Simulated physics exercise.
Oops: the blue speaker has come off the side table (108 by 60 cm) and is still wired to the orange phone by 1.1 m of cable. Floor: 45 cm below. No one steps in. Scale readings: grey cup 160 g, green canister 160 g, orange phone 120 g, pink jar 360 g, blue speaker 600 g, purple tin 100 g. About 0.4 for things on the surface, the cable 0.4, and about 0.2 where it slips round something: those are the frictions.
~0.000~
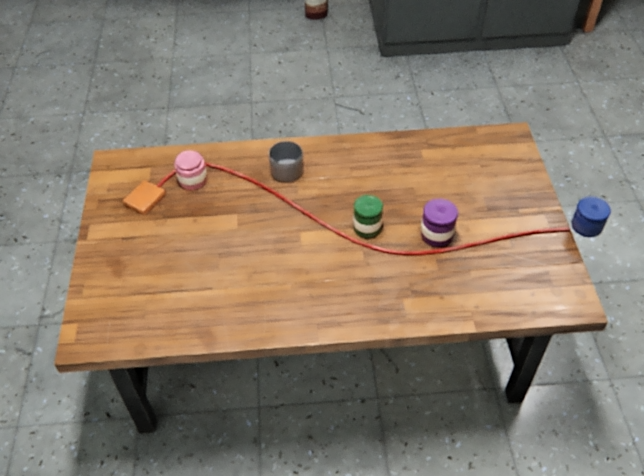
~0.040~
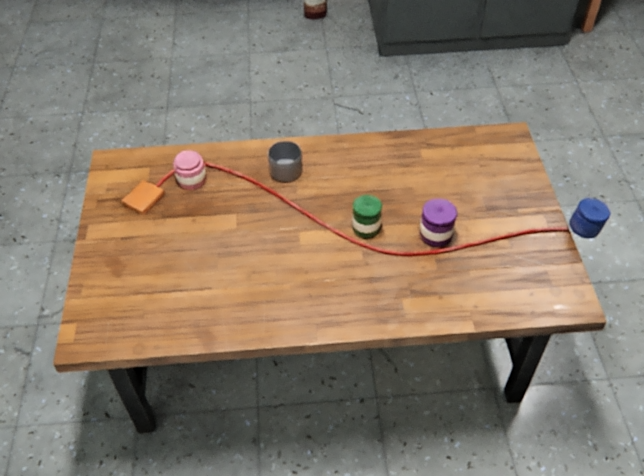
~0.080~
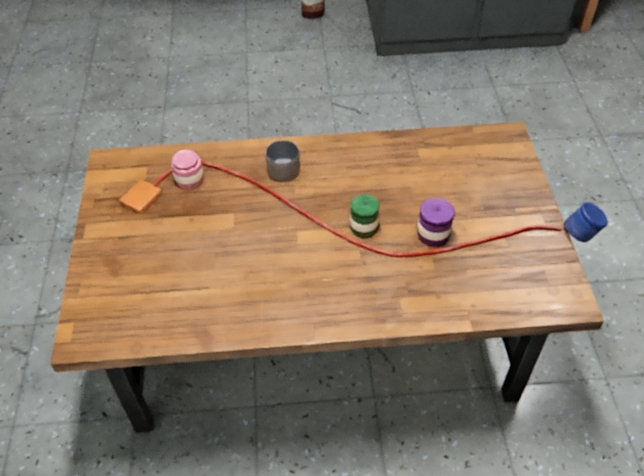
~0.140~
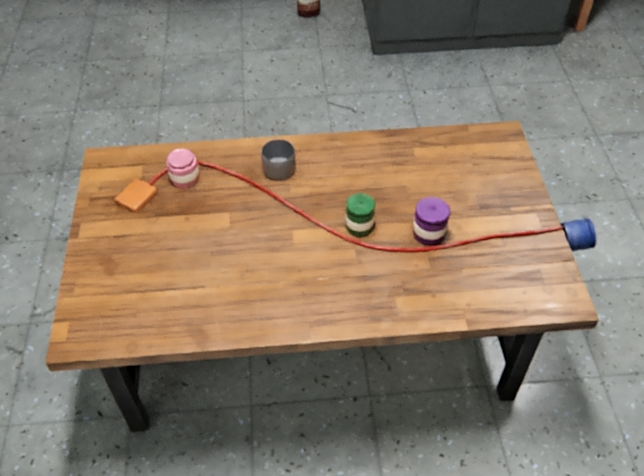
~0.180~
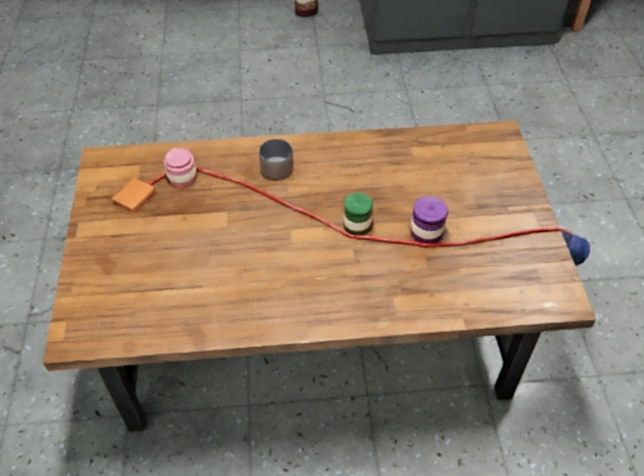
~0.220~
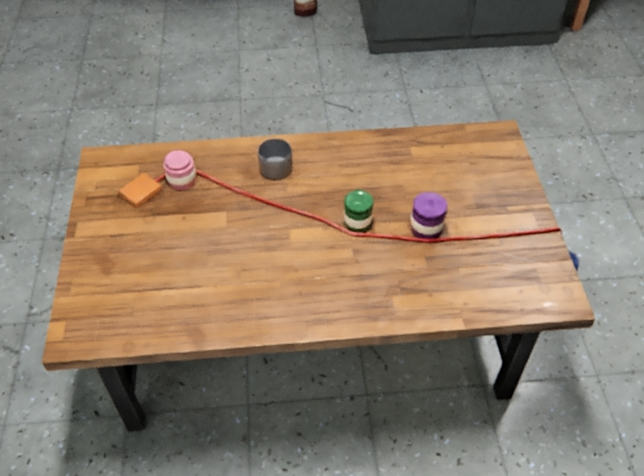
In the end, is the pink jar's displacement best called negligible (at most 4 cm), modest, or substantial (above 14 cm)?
Best called modest.
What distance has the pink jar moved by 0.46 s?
The pink jar is around 8 cm from where it began.
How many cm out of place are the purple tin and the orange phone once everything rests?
Purple tin roughly 8 cm, orange phone roughly 35 cm.
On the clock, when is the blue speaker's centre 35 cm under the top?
At about 0.44 s.
At 0.5 s, the cable's tail end at (248, 176); pink jar 7 cm off its start, orange phone 27 cm off its start, blue speaker over the edge.
At 0.7 s, the cable's tail end at (272, 178); pink jar 7 cm off its start, orange phone 34 cm off its start, blue speaker over the edge.
At 1.0 s, the cable's tail end at (272, 178); pink jar 7 cm off its start at (192, 175), orange phone 34 cm off its start at (276, 162), blue speaker over the edge.
At 1.2 s, the cable's tail end at (272, 178); pink jar 7 cm off its start, orange phone 34 cm off its start, blue speaker over the edge.
At 2.4 s, the cable's tail end at (272, 178); pink jar 7 cm off its start at (191, 175), orange phone 34 cm off its start at (276, 162), blue speaker over the edge, green canister 9 cm off its start at (375, 176).
